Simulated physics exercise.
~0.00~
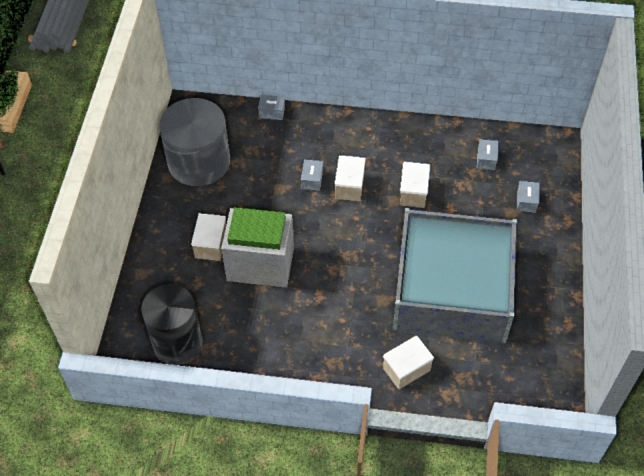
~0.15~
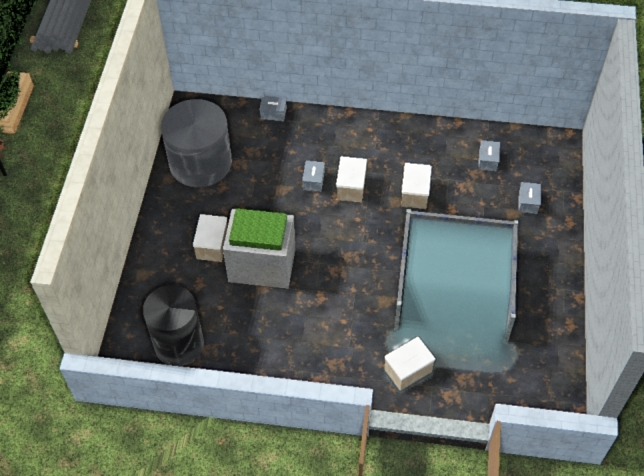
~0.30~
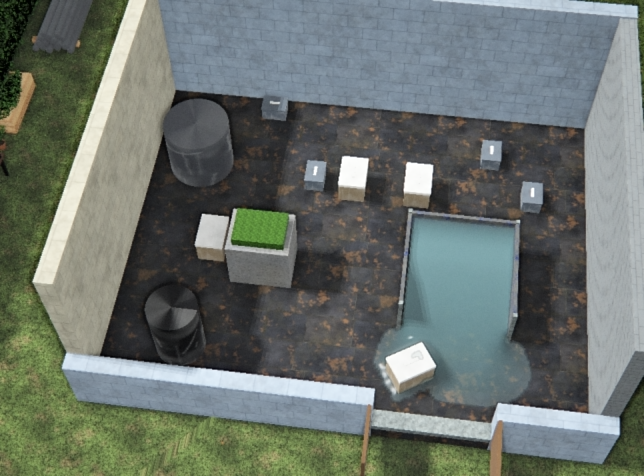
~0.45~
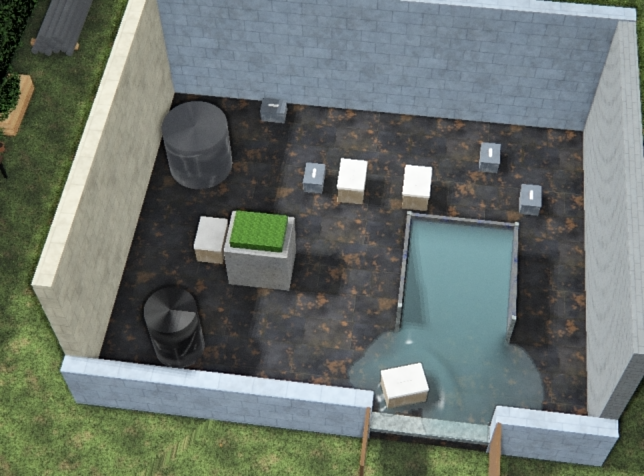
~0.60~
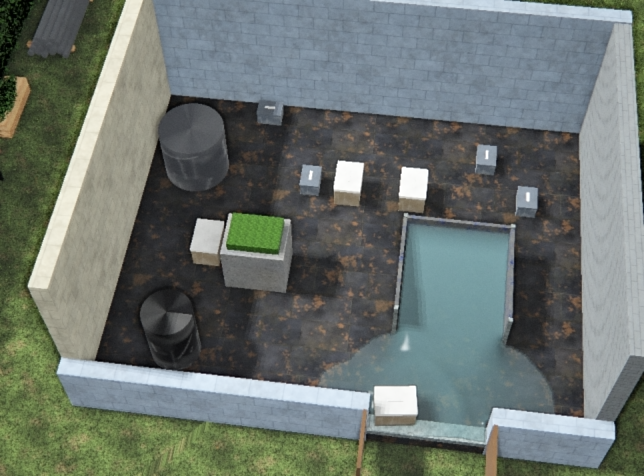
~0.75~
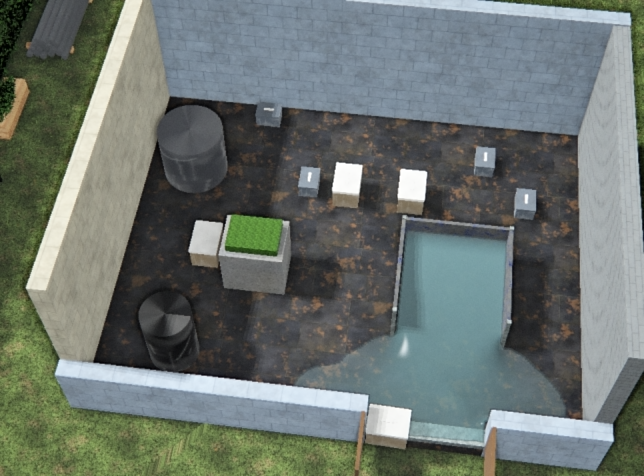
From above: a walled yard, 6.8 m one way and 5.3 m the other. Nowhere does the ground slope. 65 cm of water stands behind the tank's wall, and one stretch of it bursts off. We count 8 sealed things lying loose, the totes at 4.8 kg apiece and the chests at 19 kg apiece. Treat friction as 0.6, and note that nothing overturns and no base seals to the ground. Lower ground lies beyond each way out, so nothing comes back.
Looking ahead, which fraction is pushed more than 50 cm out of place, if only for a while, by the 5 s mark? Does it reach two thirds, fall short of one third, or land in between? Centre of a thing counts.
It falls short of one third.
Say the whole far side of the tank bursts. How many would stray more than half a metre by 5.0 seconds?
The answer would then be 4.
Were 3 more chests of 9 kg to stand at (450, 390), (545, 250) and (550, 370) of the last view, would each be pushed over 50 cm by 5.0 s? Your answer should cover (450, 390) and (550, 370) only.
In that order: Past it, over.
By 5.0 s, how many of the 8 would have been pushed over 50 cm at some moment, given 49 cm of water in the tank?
Then the count would be 1.
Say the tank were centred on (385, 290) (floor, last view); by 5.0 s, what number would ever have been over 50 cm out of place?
So the tally would be 1.
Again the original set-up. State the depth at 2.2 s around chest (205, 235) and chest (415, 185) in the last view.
0 and 0 cm.
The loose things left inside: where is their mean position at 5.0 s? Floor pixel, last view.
Averaged position, last view: Near pixel (365, 182).
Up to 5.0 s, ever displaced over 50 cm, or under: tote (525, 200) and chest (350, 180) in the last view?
Beyond the mark, within the mark.
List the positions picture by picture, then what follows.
In the first picture, a chest at (409, 356), on the bottom; a tote at (312, 170), on the bottom; water covers 2.2 m2; 0 of 8 have shifted.
In the second picture, a chest at (410, 358) rests on the ground; a tote at (314, 172), on the bottom; water covers 3.1 m2; 0 of 8 have shifted.
In the third picture, a chest at (411, 362), on the bottom, 8 cm from its start; a tote at (315, 171) rests on the ground; 4.0 m2 under water; 1 of 8 have shifted.
In the fourth picture, a chest at (405, 380) rests on the ground, 32 cm from its start; a tote at (314, 174), on the bottom; water covers 5.2 m2; 1 of 8 have shifted.
In the fifth picture, a chest at (396, 400) rests on the ground, 60 cm from its start; a tote at (311, 176), on the bottom; 5.9 m2 under water; 1 of 8 have shifted.
In the sixth picture, a chest at (389, 421), on the bottom, 88 cm from its start; a tote at (309, 177) rests on the ground; 6.4 m2 under water; 1 of 8 have shifted.
After 1.1 s 1 of 8 are over 50 cm from their spots; 0 afloat.
After 2.2 s 1 of 8 are over 50 cm from their spots; 0 afloat.
After 3.5 s 1 of 8 are over 50 cm from their spots; 0 afloat.
After 5.0 s 2 of 8 are over 50 cm from their spots, and 2 have been at some point; 0 afloat.
